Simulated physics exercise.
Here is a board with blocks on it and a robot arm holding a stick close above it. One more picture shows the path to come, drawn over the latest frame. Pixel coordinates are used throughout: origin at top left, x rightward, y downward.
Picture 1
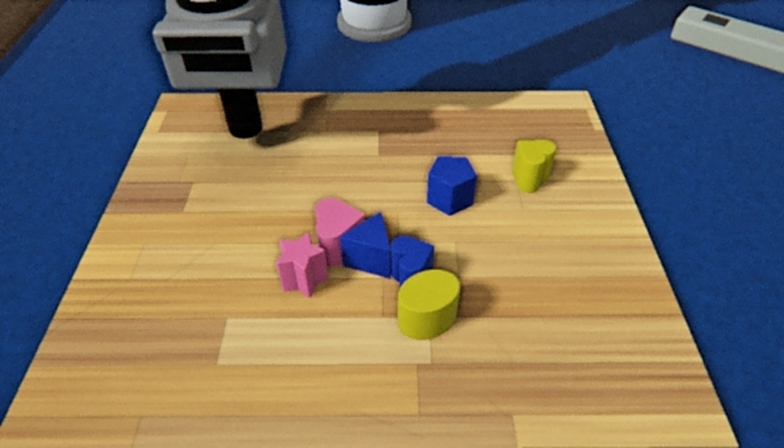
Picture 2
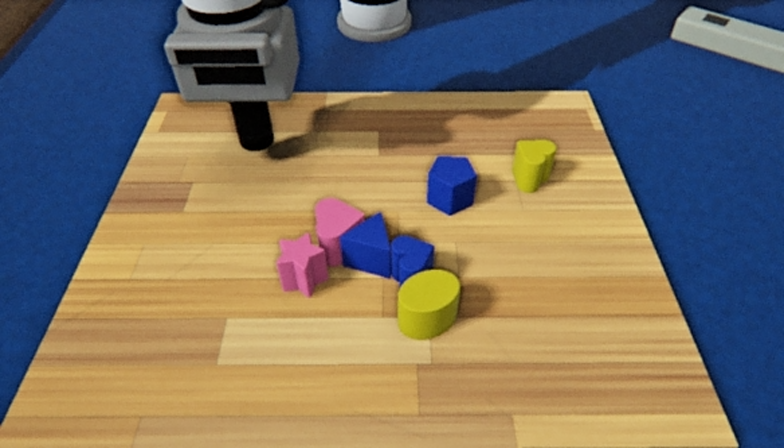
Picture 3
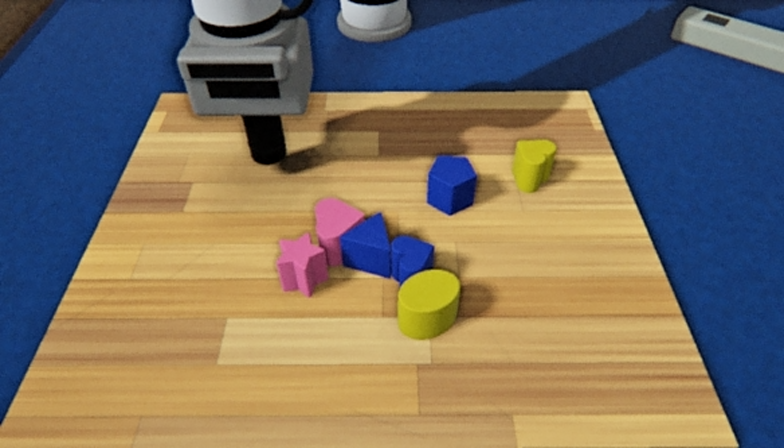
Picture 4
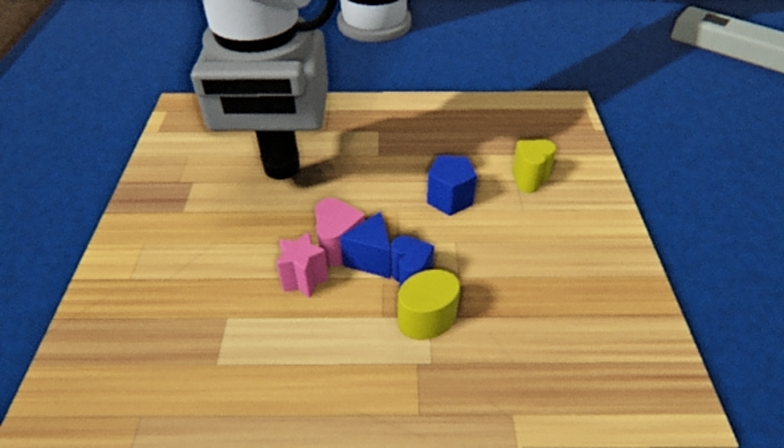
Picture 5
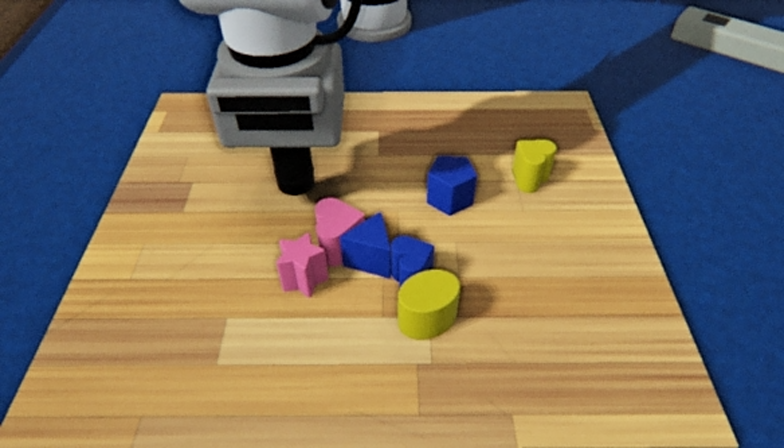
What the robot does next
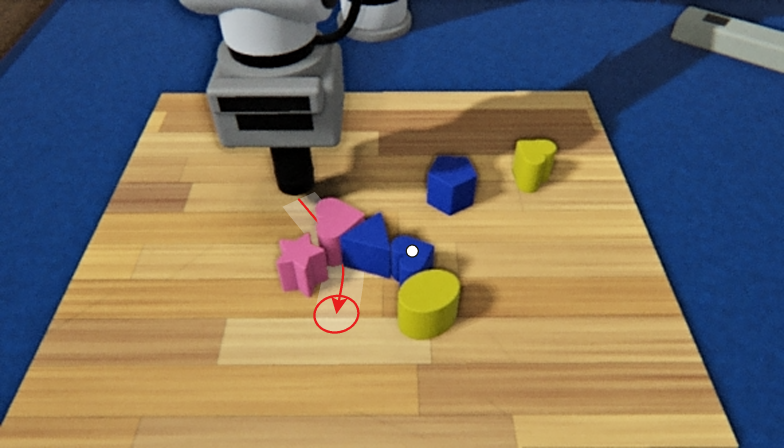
A robot arm holding a black stick moved steadily down and to the right over a wooden board, nearing a pink heart, while the pink, blue and yellow blocks all stayed still.
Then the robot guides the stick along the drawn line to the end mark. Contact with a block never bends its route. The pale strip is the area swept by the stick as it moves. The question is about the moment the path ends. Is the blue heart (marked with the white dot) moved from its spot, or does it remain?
The block in question is displaced by the end.
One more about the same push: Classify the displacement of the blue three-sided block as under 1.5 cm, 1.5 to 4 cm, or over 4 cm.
The distance will be above 4 cm.
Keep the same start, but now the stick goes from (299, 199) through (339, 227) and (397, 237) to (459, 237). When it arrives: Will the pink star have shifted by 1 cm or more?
No.
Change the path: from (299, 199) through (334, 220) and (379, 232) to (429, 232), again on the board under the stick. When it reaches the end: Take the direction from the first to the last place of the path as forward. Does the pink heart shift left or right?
Its shift is rightward.
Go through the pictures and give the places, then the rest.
The first picture shows tip of the stick at (246, 130), middles of tops, pink star at (299, 250), pink heart at (335, 216), blue three-sided block at (370, 232), blue heart at (412, 251), yellow oval block at (430, 289).
The second picture shows stick at (257, 142), nothing pushed.
The third picture shows stick at (269, 155), nothing pushed.
The fourth picture shows stick at (282, 169), nothing pushed.
The fifth picture shows stick at (296, 184), pink star at (299, 250), pink heart at (335, 216), blue three-sided block at (370, 232), blue heart at (412, 251), yellow oval block at (430, 289).
The line goes from (299, 199) by way of (325, 230) and (343, 267) to (336, 314); the dot is on the blue heart.
What follows on the original path. One third of the way, stick at (323, 215); pink heart at (344, 230); blue three-sided block at (377, 244).
Two thirds of the way, stick at (341, 252); pink heart at (366, 271); blue three-sided block at (401, 287); blue heart at (424, 251); yellow oval block at (453, 309), turned 30° anticlockwise.
At the end, stick at (335, 299); pink star at (297, 260), turned 55° clockwise; pink heart at (372, 317), turned 20° anticlockwise; blue three-sided block at (415, 320), turned 30° anticlockwise; blue heart at (424, 251); yellow oval block at (470, 316), turned 70° anticlockwise.
